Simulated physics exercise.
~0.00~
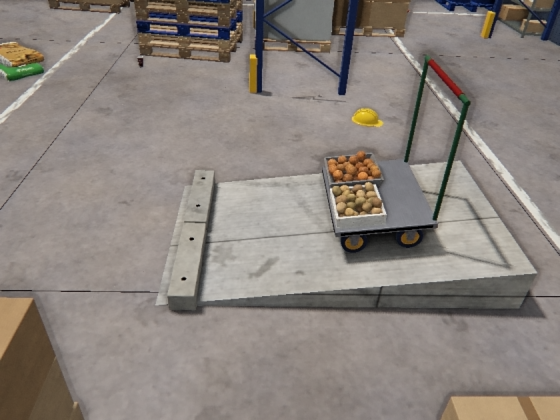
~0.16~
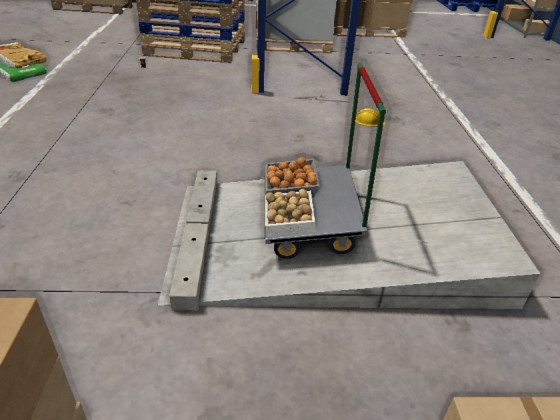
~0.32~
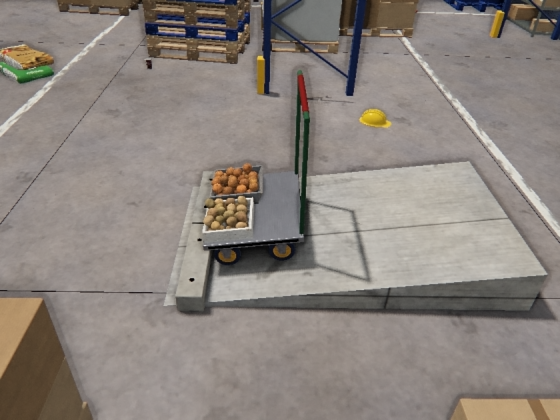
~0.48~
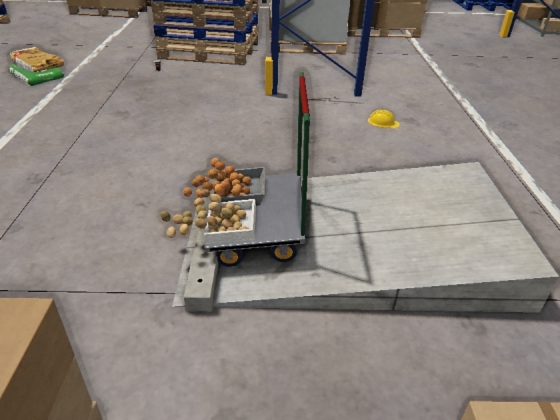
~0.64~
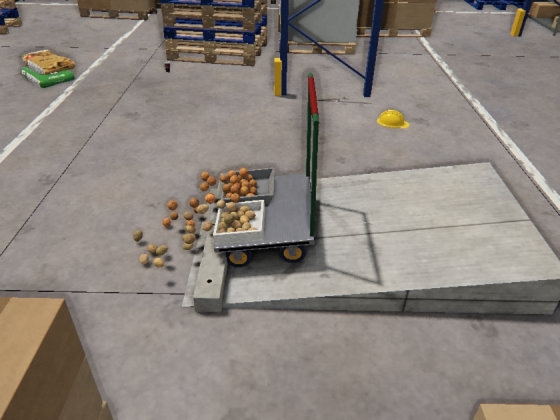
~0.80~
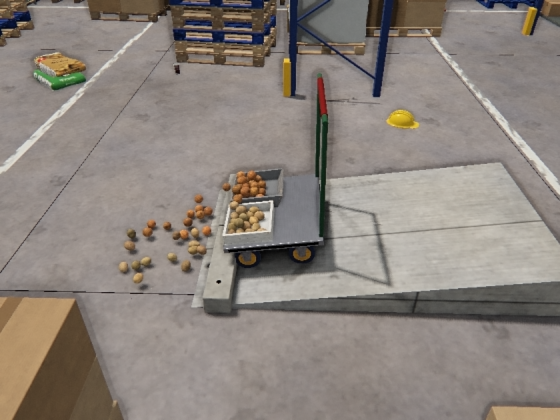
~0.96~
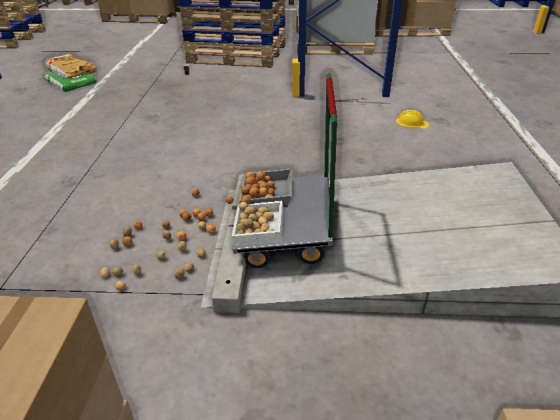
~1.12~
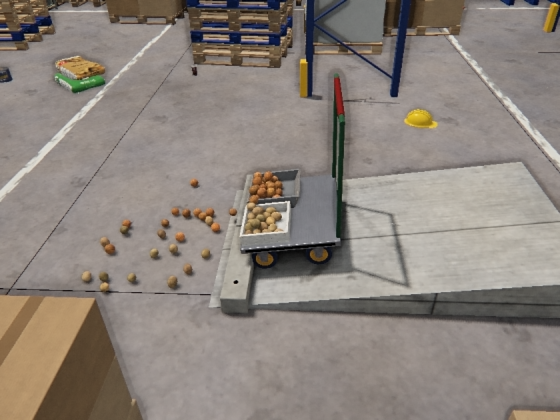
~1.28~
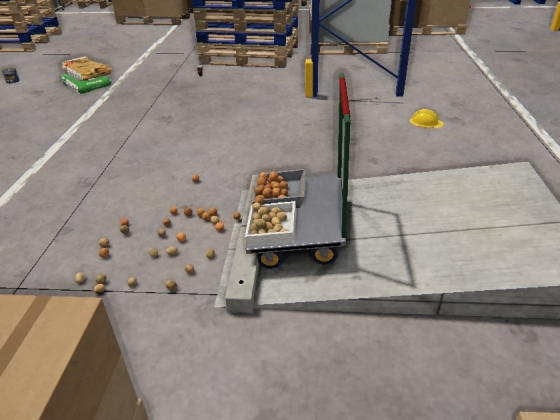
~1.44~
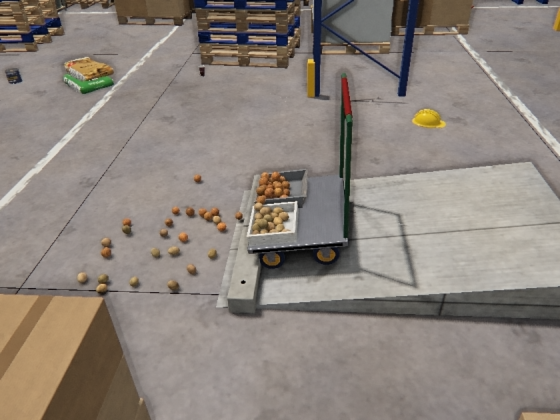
A trolley rolls down a ramp, stops at a kerb, and spills onions across the floor.
